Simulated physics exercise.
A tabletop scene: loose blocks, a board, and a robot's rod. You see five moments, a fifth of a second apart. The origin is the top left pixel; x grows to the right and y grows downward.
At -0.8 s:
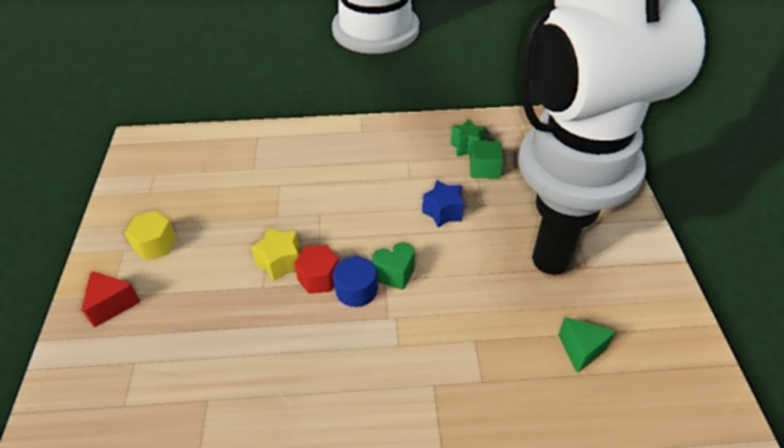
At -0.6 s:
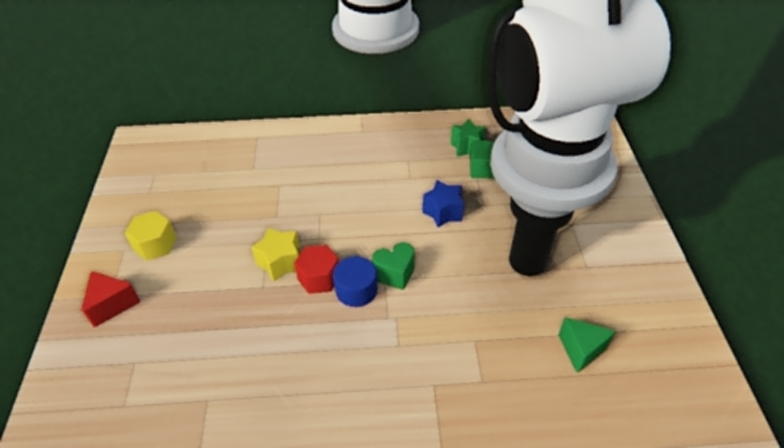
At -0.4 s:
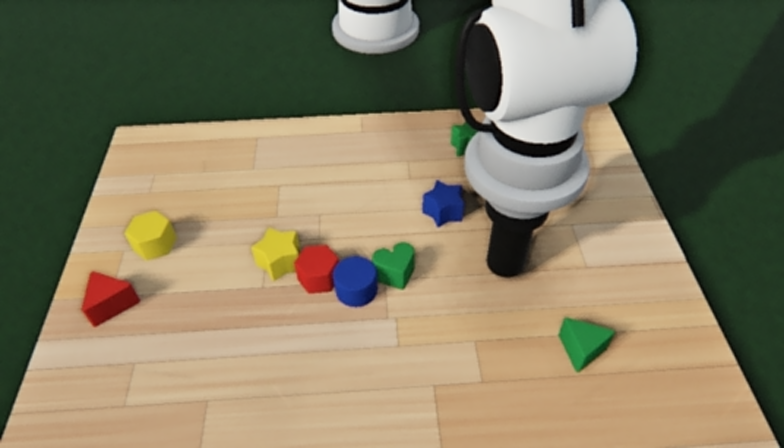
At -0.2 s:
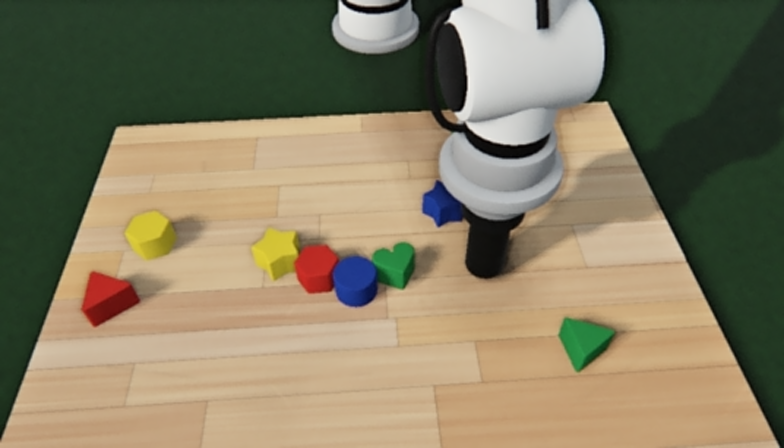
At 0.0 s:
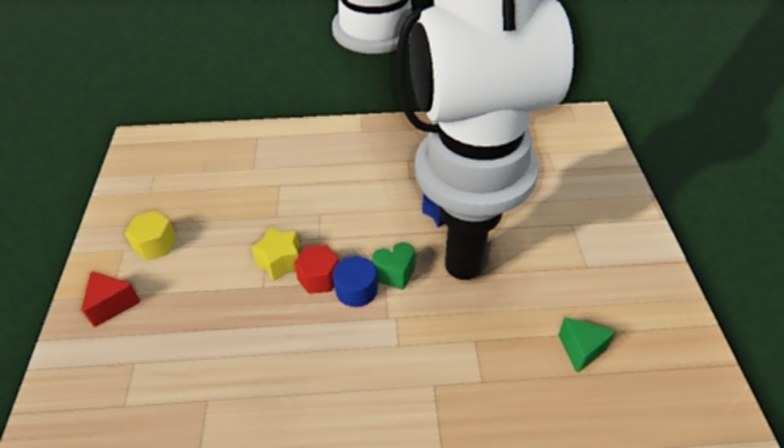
A white robot arm with a black rod slid steadily left across the wooden tabletop, passing in front of the green and blue blocks at the back, while none of the scattered colored blocks moved.
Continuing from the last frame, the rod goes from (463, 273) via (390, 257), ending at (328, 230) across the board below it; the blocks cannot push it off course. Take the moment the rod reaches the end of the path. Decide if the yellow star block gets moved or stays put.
That one stays where it is.
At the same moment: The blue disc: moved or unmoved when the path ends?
The result: It moves.
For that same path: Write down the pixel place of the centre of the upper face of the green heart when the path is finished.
My estimate: (350, 256).
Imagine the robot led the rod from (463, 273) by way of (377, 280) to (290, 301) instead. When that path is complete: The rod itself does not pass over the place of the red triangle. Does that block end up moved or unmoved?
The answer is that it remains undisturbed.
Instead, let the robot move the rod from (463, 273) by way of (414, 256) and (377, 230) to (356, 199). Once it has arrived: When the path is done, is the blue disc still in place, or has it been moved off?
Once the rod is done, the blue disc is in a new spot.
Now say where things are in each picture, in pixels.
Lower end of the rod at (551, 261), tops of blocks, yellow star block at (276, 244), red hexagon at (316, 260), blue disc at (355, 272), green heart at (395, 256), in the first picture.
Rod at (527, 263), blocks as before, in the second picture.
Rod at (505, 264), blocks as before, in the third picture.
Rod at (484, 265), blocks as before, in the fourth picture.
Rod at (464, 266), yellow star block at (276, 244), red hexagon at (316, 260), blue disc at (355, 272), green heart at (395, 256), in the fifth picture.
What follows on the original path. One third of the way, rod at (413, 256); red hexagon at (311, 261), turned 15° clockwise; blue disc at (344, 281); green heart at (378, 257), turned 25° anticlockwise.
Two thirds of the way, rod at (367, 242); red hexagon at (311, 261), turned 15° clockwise; blue disc at (335, 290); green heart at (350, 256), turned 90° anticlockwise.
At the end, rod at (327, 223); yellow star block not moved; red hexagon at (311, 261), turned 15° clockwise; blue disc at (335, 290); green heart at (350, 256), turned 90° anticlockwise.
